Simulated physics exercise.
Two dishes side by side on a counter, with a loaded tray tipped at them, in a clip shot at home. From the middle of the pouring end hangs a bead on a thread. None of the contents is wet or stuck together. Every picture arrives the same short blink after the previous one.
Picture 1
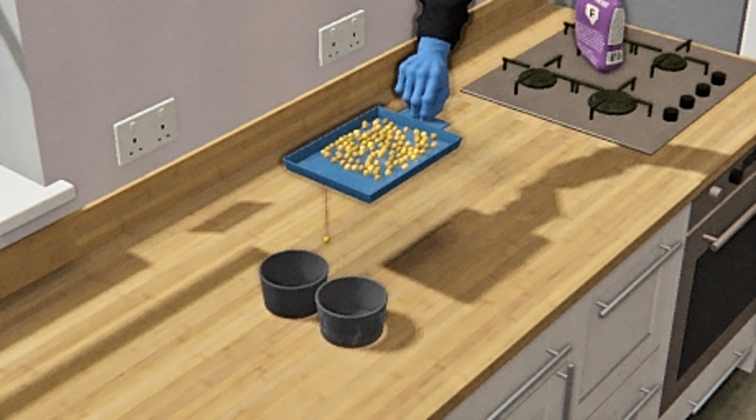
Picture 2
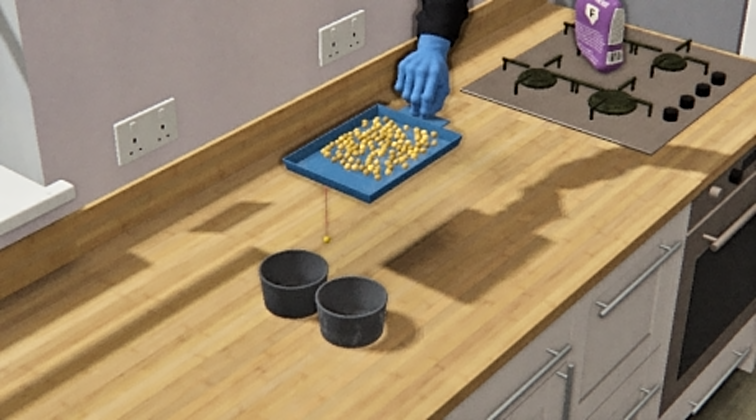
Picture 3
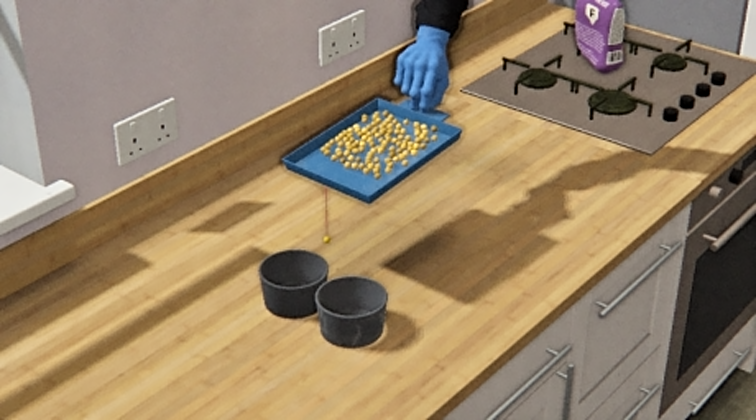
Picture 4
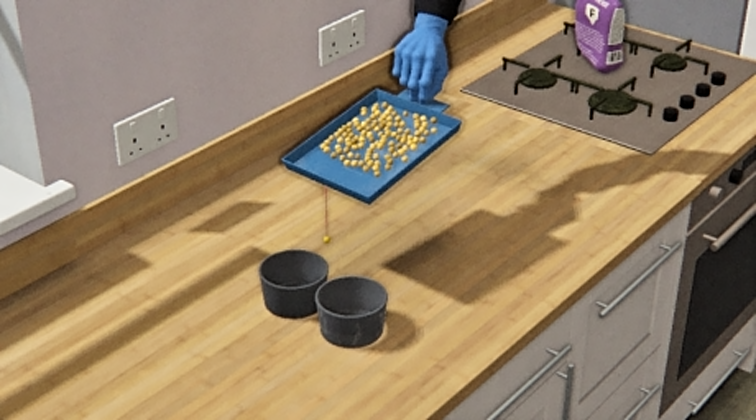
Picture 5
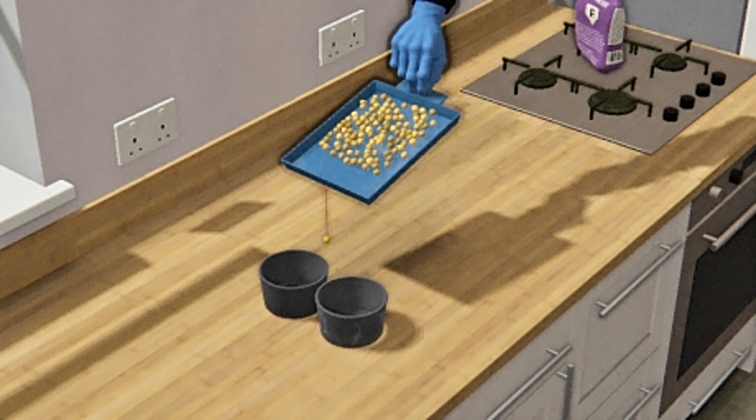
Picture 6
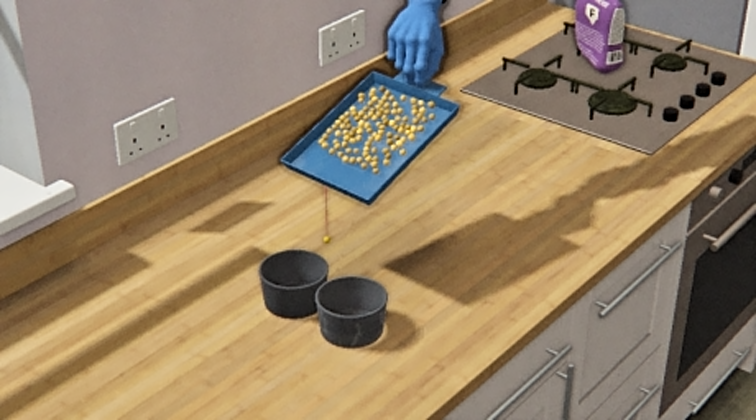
A blue-gloved hand holds a blue tray scattered with small yellow pieces above a wooden kitchen counter, seen from above at an angle. Two dark round dishes sit side by side below it, a bead hangs on a thread, and a purple packet stands by the hob at upper right. The hand gradually tilts the tray, its right corner lowest, while the dishes and camera stay still.
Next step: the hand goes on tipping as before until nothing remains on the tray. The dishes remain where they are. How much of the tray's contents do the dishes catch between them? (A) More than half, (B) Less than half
(A) More than half.
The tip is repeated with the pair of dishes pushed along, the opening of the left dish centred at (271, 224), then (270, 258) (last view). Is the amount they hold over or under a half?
For the earlier try a smaller portion is kept, for the later one a larger portion.
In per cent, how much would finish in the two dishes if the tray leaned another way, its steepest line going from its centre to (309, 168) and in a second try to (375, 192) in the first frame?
Around 0 percent for the first aim and around 10 percent for the second.
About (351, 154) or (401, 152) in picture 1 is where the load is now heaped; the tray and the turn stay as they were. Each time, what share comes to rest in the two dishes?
Try 1: 70 %; try 2: 70 %.
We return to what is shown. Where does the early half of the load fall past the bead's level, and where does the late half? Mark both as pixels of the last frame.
The early half goes through (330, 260), the late half through (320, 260).
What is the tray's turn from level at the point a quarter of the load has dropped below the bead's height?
Approx. reading: About 105°.
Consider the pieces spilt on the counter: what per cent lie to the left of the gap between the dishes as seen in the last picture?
Share to the left: Near 30 per cent.
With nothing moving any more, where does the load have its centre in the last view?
(307, 300).
Shortly afterwards, tray tipped steeply; all but a few on the tray; a little in the air.
Next, tray tipped right over; the bulk on the tray; a little in the right dish; a little in the left dish; only a few outside both; a little in the air.
Some moments later, tray tipped past a quarter turn; near a quarter in the right dish; near half in the left dish; near a third outside both.
In the end, tray tipped past a quarter turn; near a quarter in the right dish; near half in the left dish; near a third outside both.
